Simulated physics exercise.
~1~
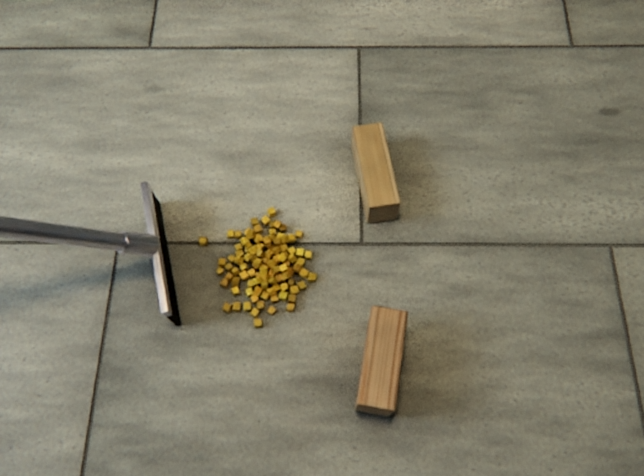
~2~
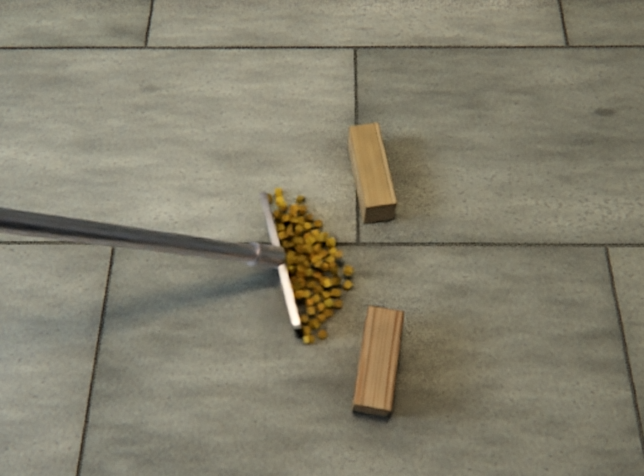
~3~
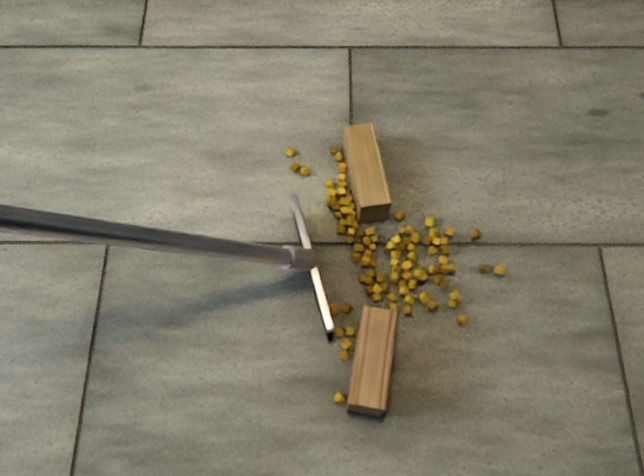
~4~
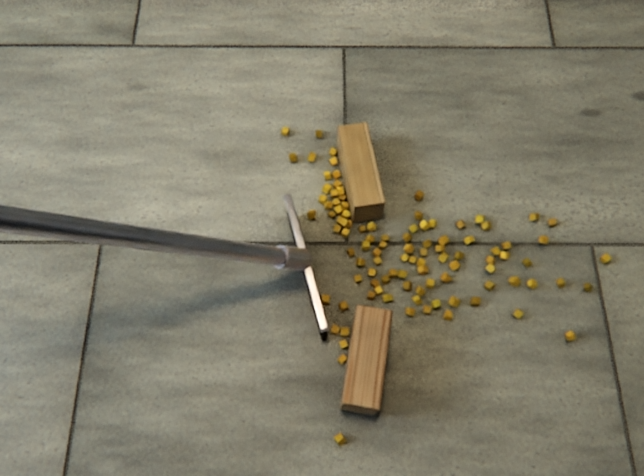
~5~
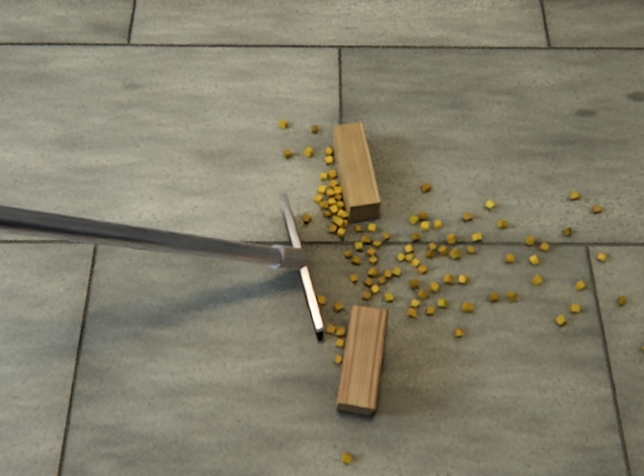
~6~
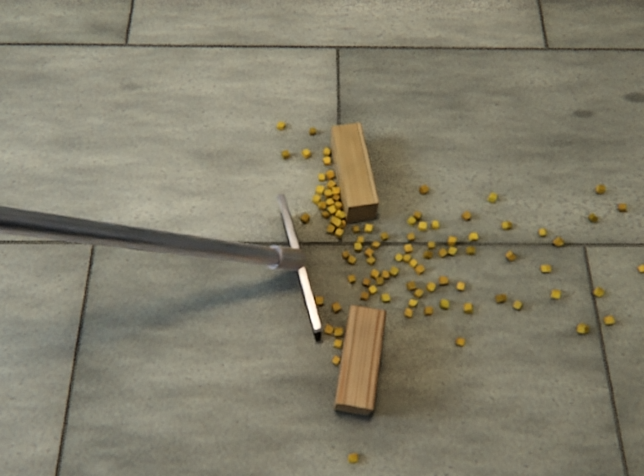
On a grey tiled floor, a squeegee pushed a heap of small yellow cubes rightwards towards two wooden blocks and stopped just short; many cubes scattered through the gap and came to rest beyond it, while others stayed bunched before the blocks.
